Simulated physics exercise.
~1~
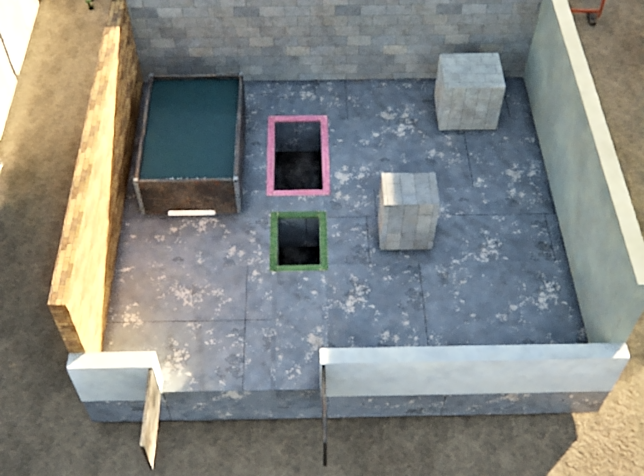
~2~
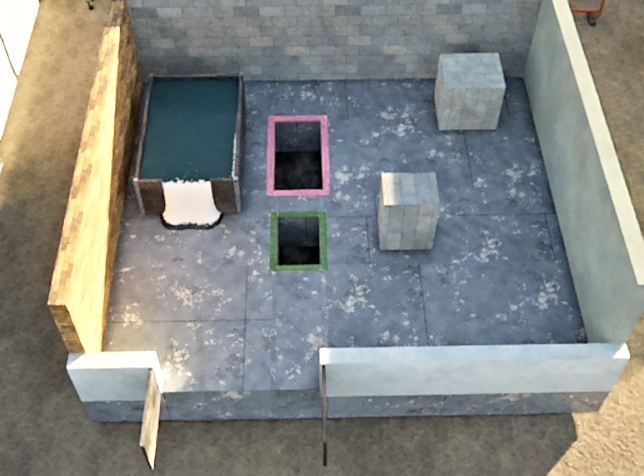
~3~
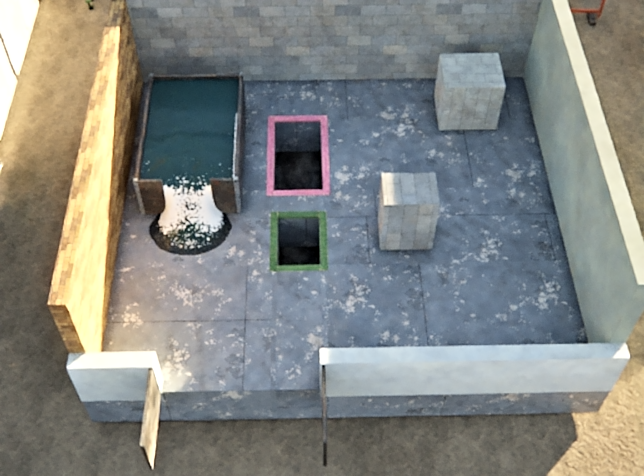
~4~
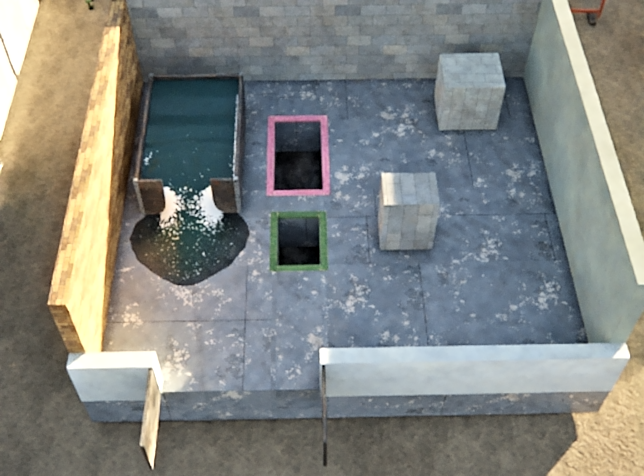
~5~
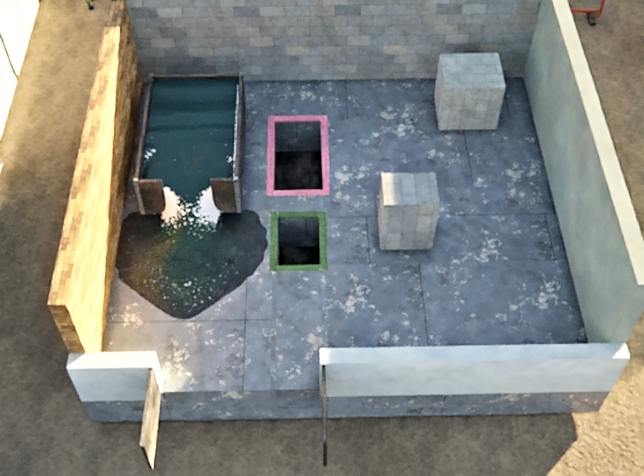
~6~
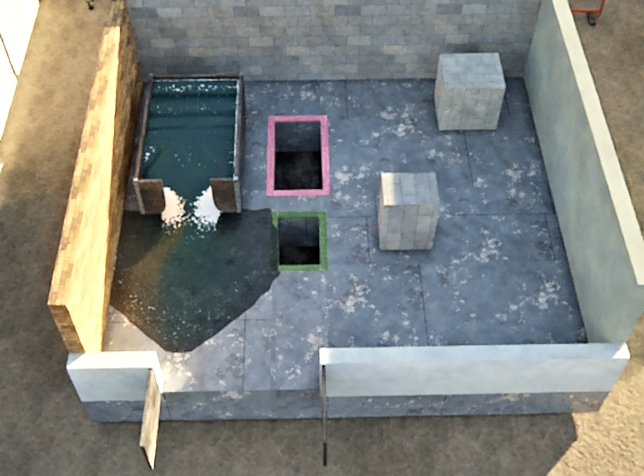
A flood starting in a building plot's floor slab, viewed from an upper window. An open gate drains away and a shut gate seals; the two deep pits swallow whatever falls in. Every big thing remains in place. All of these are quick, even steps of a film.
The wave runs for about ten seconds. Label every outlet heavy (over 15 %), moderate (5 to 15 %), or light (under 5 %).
Labels: Gate - heavy, pink pit - light, green pit - light.
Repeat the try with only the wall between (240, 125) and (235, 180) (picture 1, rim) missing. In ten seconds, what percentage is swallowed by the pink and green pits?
Lab note - share by pit: Pink 55 %, green 20 %.
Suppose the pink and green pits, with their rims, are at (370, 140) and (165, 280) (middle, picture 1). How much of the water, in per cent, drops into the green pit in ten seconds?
Green: 40 %.
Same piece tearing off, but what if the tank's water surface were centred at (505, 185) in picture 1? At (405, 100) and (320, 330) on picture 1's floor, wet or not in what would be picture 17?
In that order: Clear, awash.
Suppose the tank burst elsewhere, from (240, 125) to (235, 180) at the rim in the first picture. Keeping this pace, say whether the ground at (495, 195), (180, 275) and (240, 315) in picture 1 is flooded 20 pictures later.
The first would be drenched, the second still unwetted and the third still unwetted.
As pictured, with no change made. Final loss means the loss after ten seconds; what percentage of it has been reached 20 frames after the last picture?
Share gone: About 40 %.
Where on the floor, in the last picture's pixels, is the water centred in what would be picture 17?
Somewhere near (191, 203).
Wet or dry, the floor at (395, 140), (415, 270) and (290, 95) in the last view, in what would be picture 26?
Point by point: Unwetted; unwetted; unwetted.
A moment on, water covers 25 % of the floor; the gate 2 %, the pink pit 0 %, the green pit 0 %.
Next, water covers 30 % of the floor; the gate 8 %, the pink pit 0 %, the green pit 1 %.
Then, water covers 35 % of the floor; the gate 19 %, the pink pit 0 %, the green pit 1 %.
Later, water covers 45 % of the floor; the gate 34 %, the pink pit 0 %, the green pit 2 %.
In the end, water covers 65 % of the floor; the gate 49 %, the pink pit 0 %, the green pit 2 %.
